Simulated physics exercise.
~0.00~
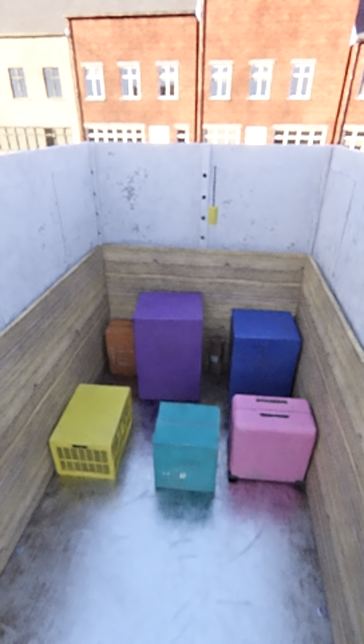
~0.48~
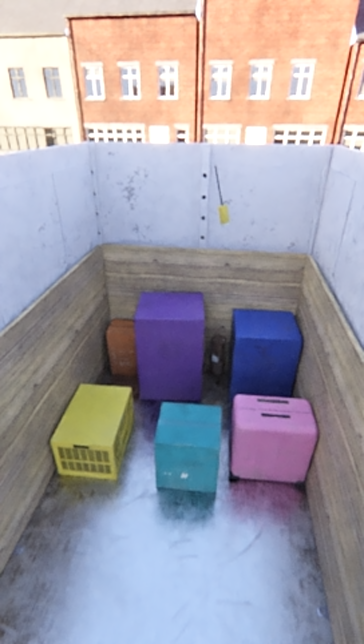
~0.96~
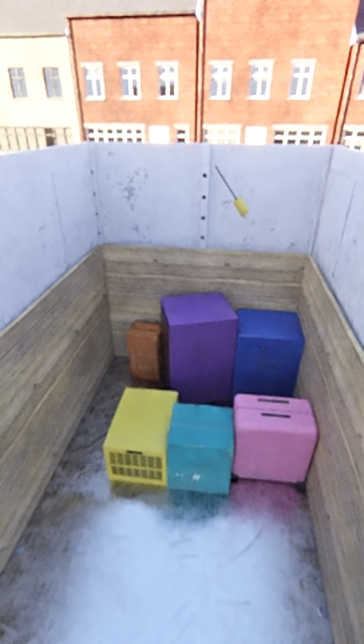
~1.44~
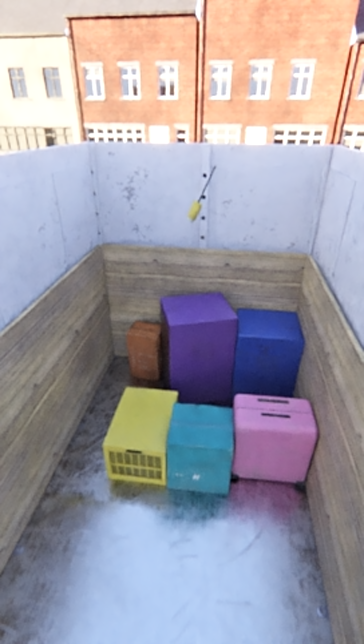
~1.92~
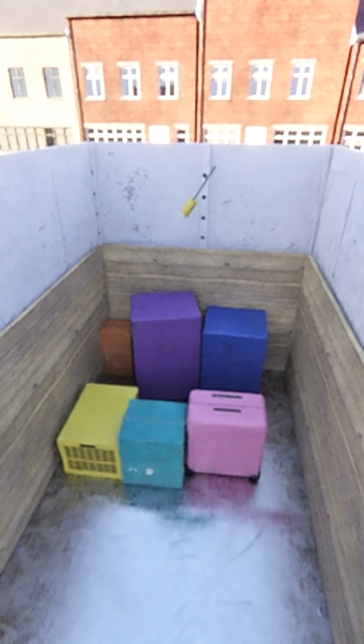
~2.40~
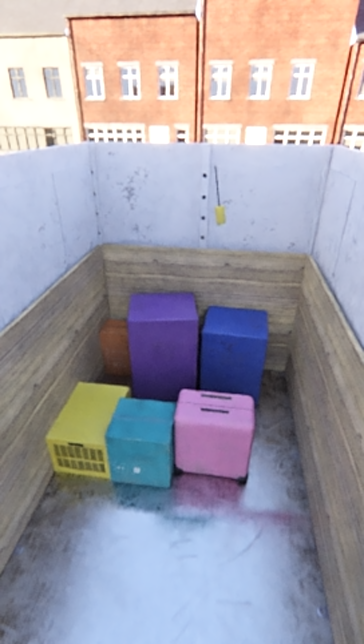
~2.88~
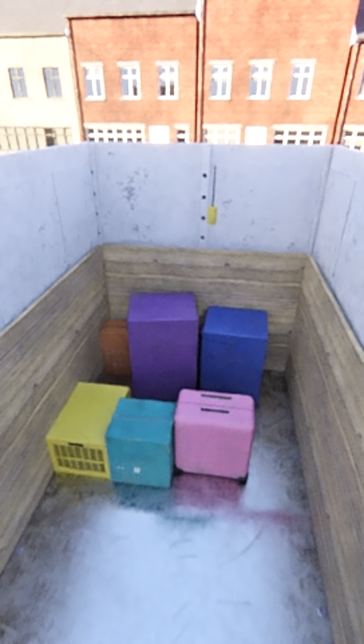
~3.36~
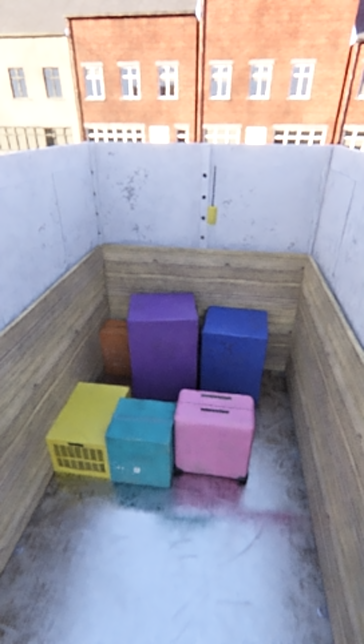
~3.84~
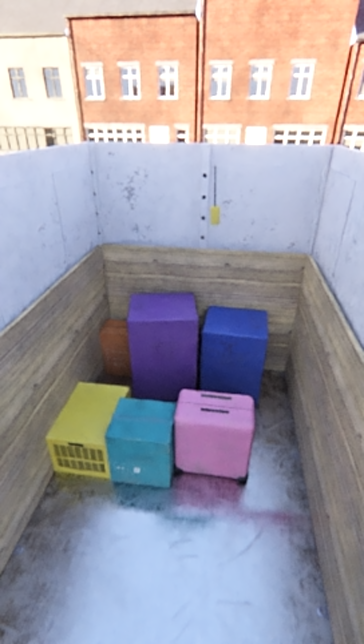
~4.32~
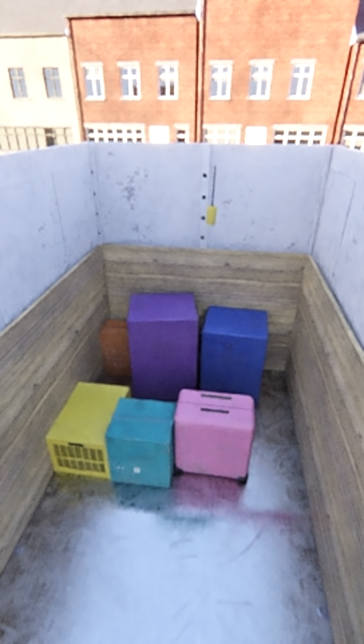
The tall purple box and the yellow crate slid right in the van's load bay, along with the turquoise box, then these three slid back left with the blue box and pink suitcase, and everything finished upright and still, bunched toward the left.
